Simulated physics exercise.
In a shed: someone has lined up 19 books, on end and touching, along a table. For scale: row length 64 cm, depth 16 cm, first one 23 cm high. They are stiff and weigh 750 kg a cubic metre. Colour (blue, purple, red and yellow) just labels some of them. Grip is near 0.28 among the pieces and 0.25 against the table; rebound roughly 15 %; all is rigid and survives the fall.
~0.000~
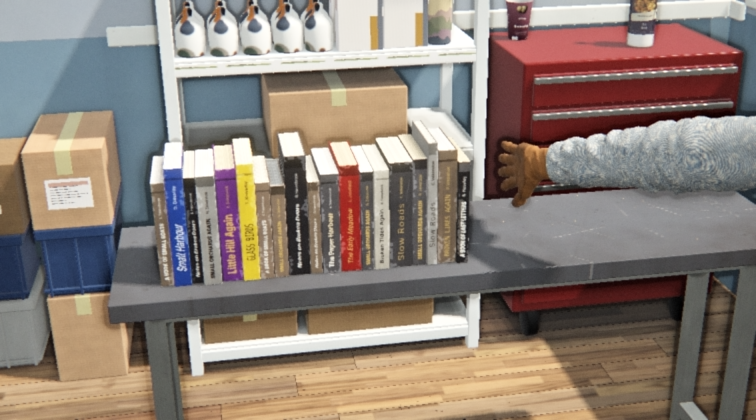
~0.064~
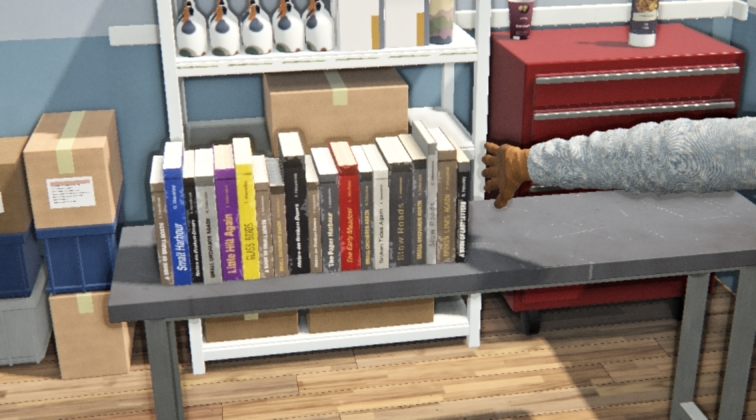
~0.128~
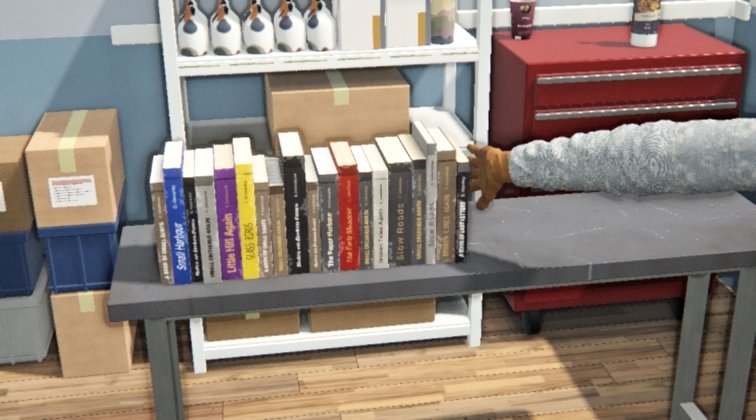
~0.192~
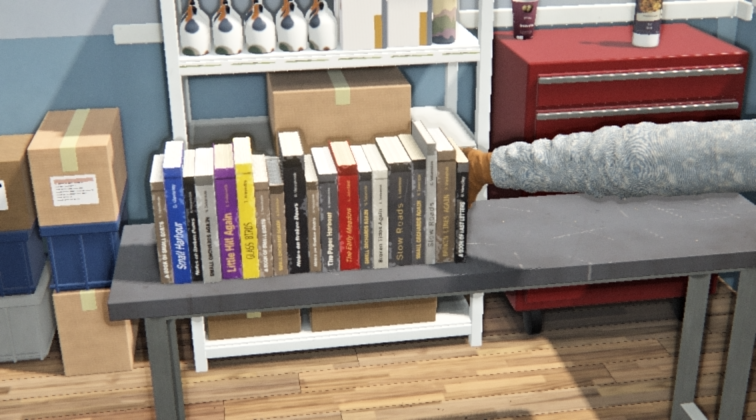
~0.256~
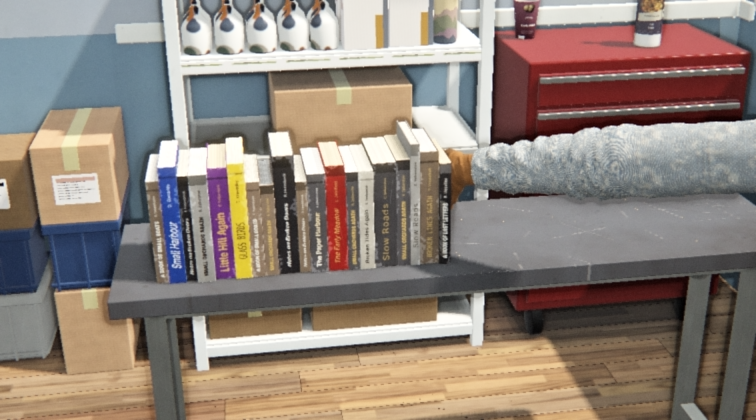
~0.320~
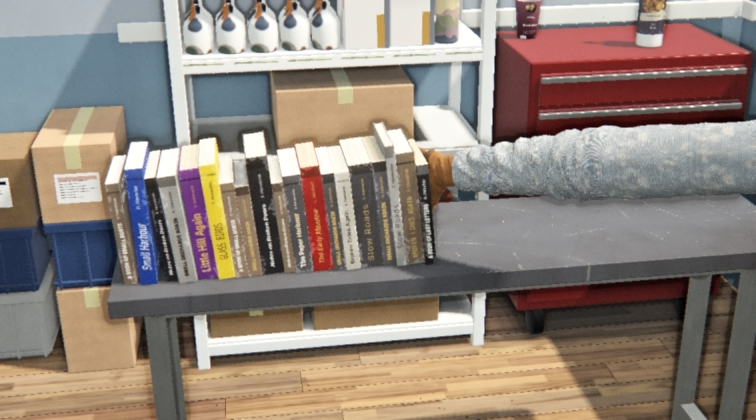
A long row of upright books, with blue, purple, yellow and red spines among the darker ones, stands on a gray table in a storeroom, seen from the front and slightly above. Behind are white shelves, cardboard boxes and a red tool cabinet. As the camera shifts slightly, a gloved hand on a pale sleeve reaches in from the right and pushes the row leftward, the books tilting slightly.
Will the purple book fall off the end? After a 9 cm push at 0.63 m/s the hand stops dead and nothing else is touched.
In the end the purple book falls off.
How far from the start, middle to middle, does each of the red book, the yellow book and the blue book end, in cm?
About: Red 20, yellow 100, blue 110.
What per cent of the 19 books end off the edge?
About 30 per cent.
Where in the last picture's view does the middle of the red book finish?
Near (271, 220).
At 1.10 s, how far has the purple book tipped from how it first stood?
Some 140°.
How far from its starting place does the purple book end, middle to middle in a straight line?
About 105 cm.
After 0.44 s, none of the 19 books off the edge, 19 disturbed; purple book leaning 26°; blue book leaning 29°.
After 0.68 s, 2 of the 19 books off the edge; purple book leaning 65°; blue book on its side.
After 1.10 s, 6 of the 19 books off the edge; purple book upside down; yellow book upside down.
At rest (1.7 s), 6 of the 19 books off the edge; purple book on its side; yellow book on its side; blue book on its side.
